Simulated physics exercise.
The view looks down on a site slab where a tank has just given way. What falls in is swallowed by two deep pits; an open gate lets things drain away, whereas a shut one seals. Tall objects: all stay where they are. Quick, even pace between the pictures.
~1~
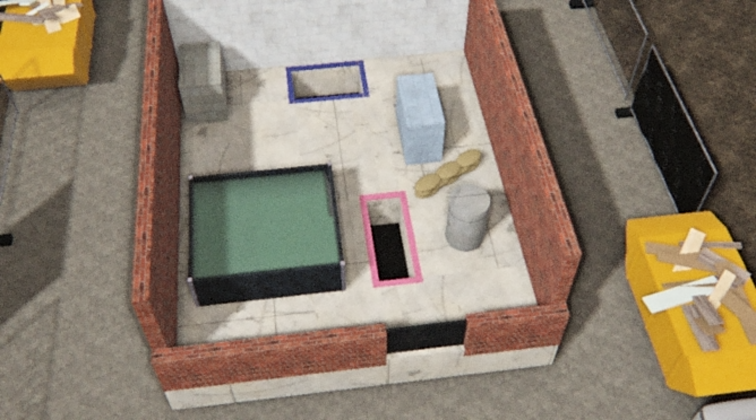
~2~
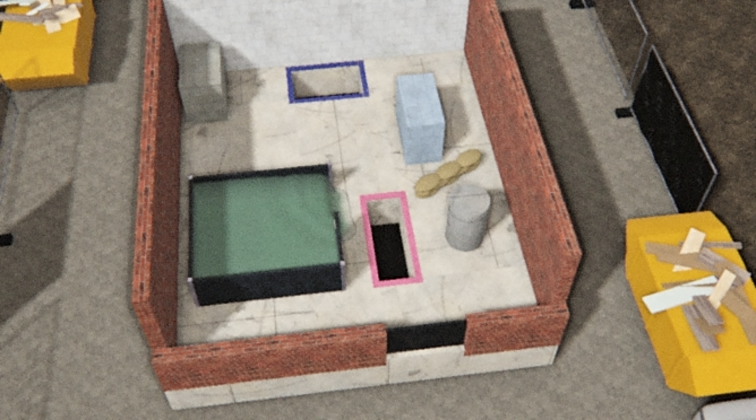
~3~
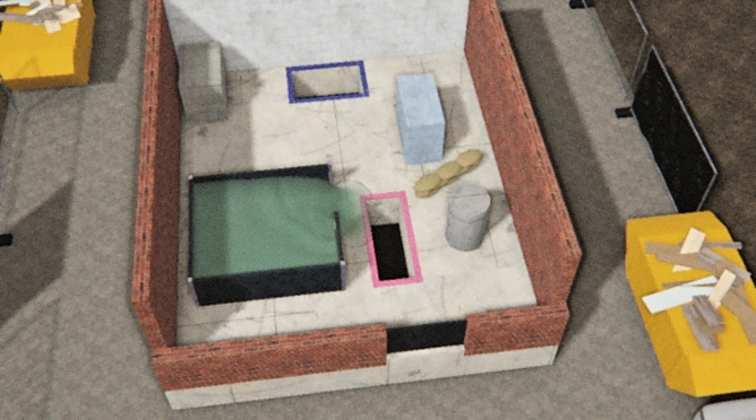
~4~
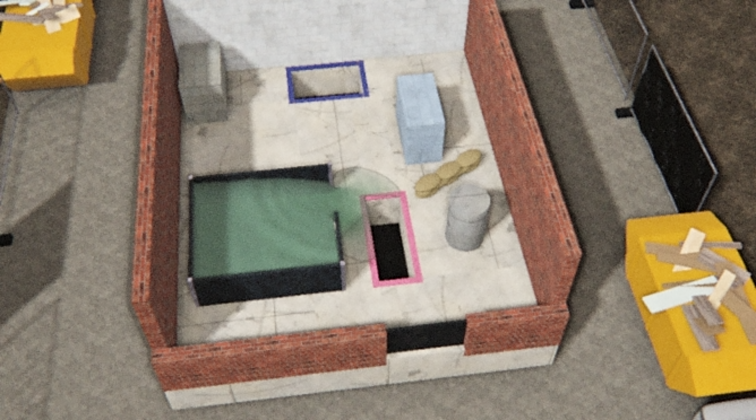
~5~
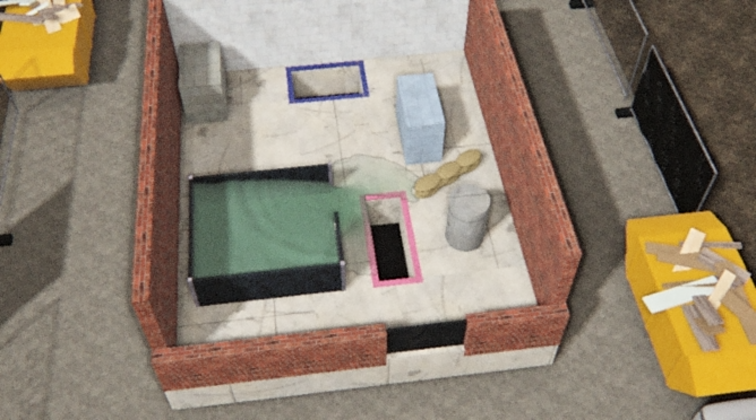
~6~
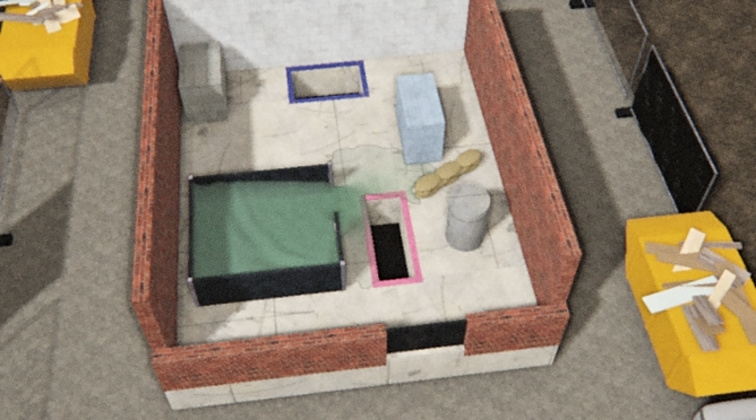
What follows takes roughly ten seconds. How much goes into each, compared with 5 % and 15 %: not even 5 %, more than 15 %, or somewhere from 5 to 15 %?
Compared with the marks: The gate gets not even 5 %; the blue pit gets from 5 to 15 %; the pink pit gets more than 15 %.
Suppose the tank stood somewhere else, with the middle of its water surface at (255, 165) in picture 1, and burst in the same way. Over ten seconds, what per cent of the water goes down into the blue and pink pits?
The blue pit gets roughly 25 per cent and the pink pit roughly 20 per cent.
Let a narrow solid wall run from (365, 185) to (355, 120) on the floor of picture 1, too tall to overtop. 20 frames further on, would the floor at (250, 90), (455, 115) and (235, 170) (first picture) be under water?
Swamped; swamped; spared.
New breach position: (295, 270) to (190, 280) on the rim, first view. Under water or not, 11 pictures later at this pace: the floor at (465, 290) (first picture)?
Lab note: Point logged as inundated.
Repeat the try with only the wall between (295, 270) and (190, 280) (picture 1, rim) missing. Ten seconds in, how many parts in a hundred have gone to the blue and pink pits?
The blue pit takes 8 per cent and the pink pit 25 per cent.
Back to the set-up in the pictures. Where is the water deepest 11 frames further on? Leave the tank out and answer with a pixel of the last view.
My estimate is about (433, 166).
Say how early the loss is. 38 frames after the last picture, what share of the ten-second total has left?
Close to 75 per cent.
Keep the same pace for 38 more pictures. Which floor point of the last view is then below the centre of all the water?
Roughly (315, 206).
A moment on, water covers 10 % of the floor; the gate 0 %, the blue pit 0 %, the pink pit 13 %.
Next, water covers 20 % of the floor; the gate 0 %, the blue pit 0 %, the pink pit 21 %.
Then, water covers 25 % of the floor; the gate 0 %, the blue pit 2 %, the pink pit 31 %.
Later, water covers 30 % of the floor; the gate 0 %, the blue pit 7 %, the pink pit 43 %.
In the end, water covers 35 % of the floor; the gate 0 %, the blue pit 13 %, the pink pit 52 %.
